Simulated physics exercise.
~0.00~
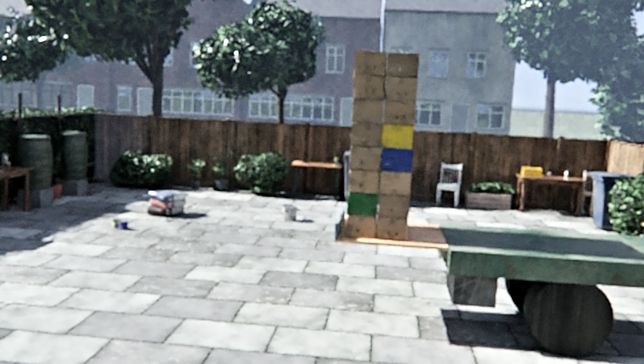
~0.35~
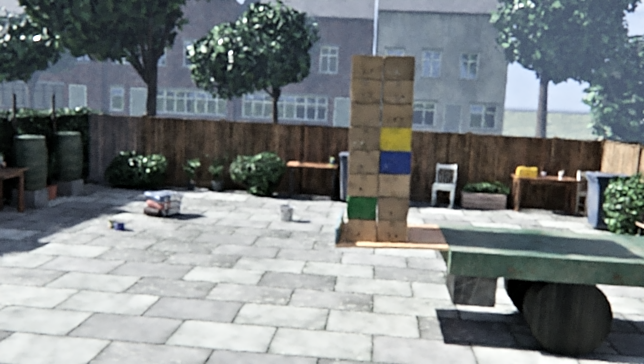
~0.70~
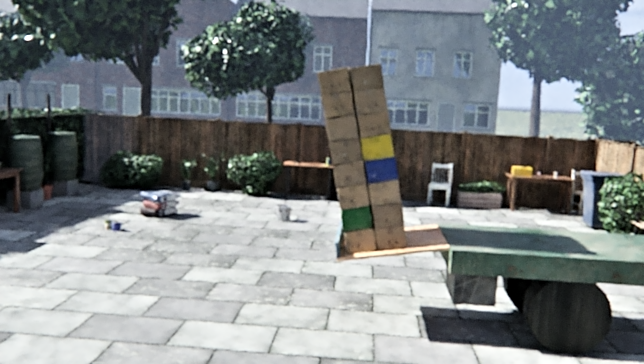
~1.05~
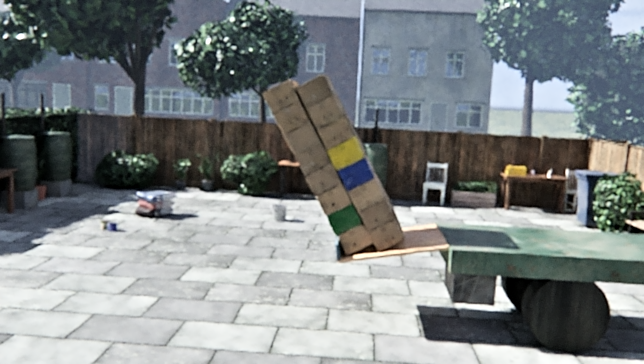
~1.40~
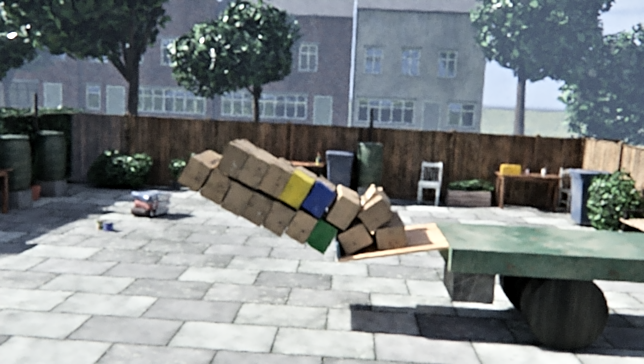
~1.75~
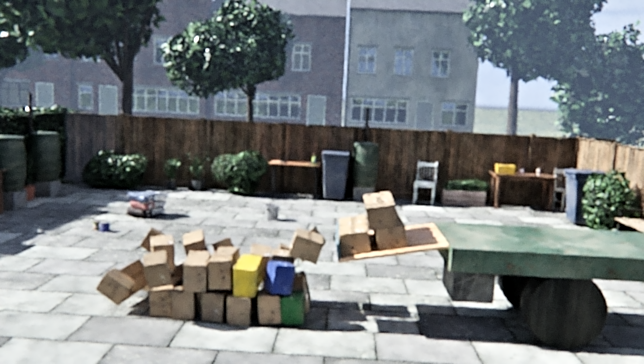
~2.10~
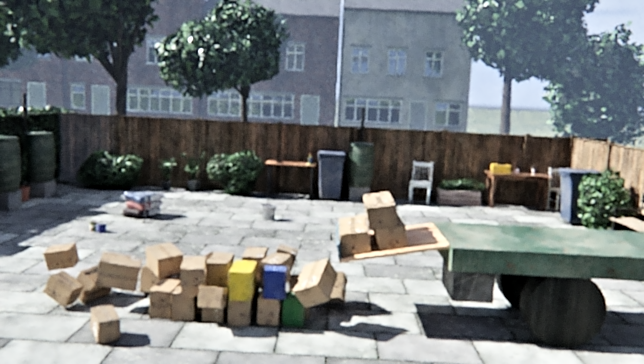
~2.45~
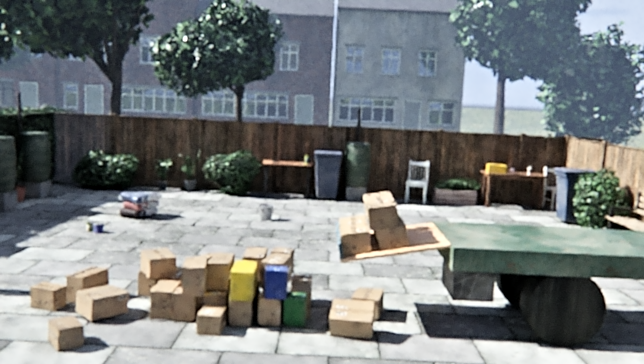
A tall stack of cartons tips left off the dipping flap and scatters across the paving.
